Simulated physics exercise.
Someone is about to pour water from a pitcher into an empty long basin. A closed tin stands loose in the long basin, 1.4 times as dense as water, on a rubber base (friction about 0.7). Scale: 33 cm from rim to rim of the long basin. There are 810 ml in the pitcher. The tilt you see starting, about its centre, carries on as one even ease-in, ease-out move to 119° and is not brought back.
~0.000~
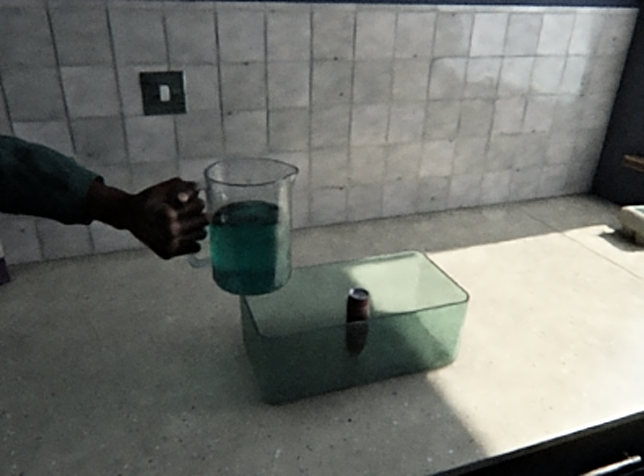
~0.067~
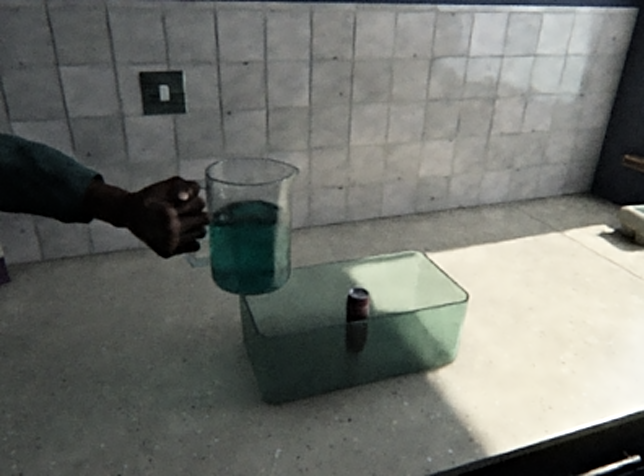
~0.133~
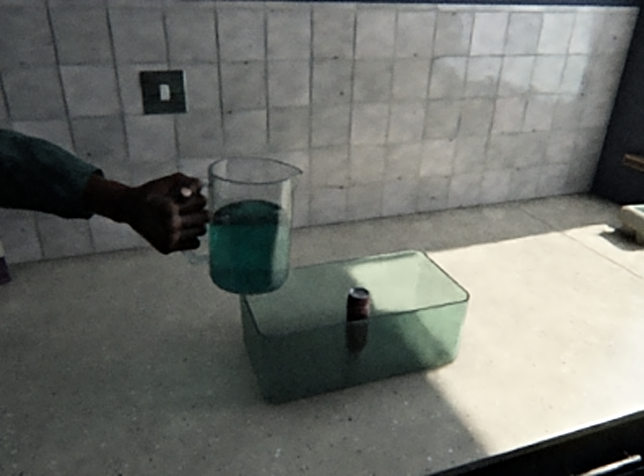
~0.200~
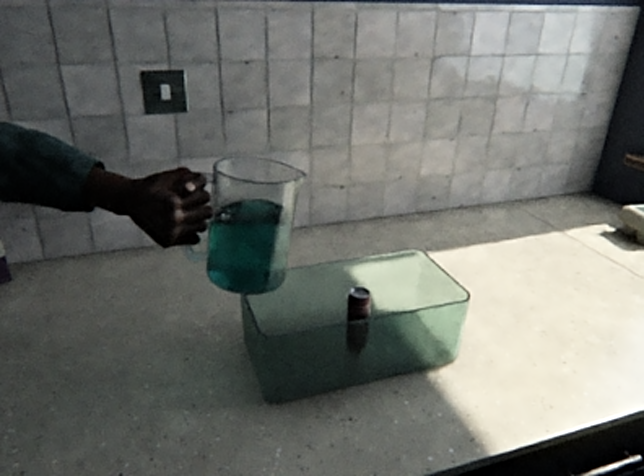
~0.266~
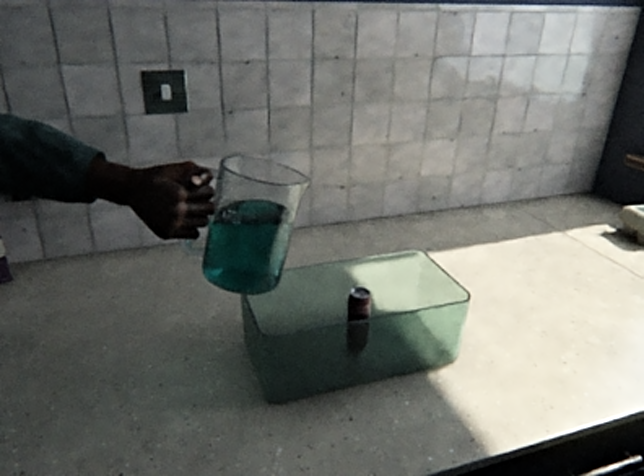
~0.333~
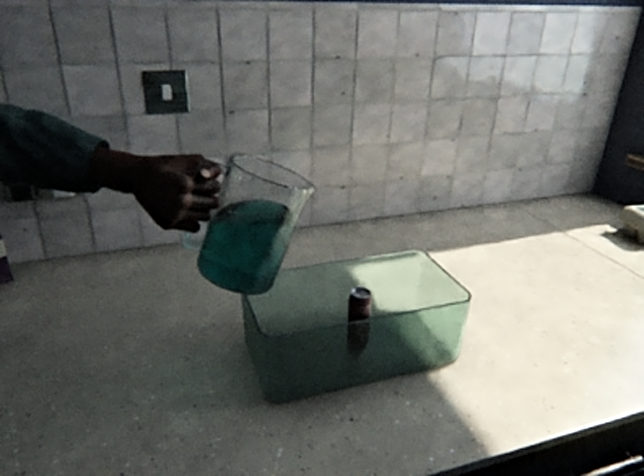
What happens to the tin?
It goes over.
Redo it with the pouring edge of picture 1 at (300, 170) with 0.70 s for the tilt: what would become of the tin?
Then it stays up.
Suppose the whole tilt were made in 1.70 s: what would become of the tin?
The tin goes over.
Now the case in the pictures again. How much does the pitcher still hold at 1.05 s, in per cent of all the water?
Near 26 in a hundred.
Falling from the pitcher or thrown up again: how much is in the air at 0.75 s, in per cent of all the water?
Some 9 per cent.
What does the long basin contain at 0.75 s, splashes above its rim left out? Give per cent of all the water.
About 1 per cent.
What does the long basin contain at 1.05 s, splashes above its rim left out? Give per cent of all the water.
About 60 per cent.
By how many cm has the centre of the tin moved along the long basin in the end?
About 7.5 cm.
After 0.75 s the tilt is 80° and 90 per cent is still to pour; the tin stands where it began.
After 1.05 s the tilt is 114° and 26 per cent is still to pour; the tin leans 11°.
After 1.37 s the tilt is 119° and 0 per cent is still to pour; the tin lies on its side.
After 1.72 s the tilt is 119° and 0 per cent is still to pour; the tin lies on its side.
In the end the tin lies on its side.
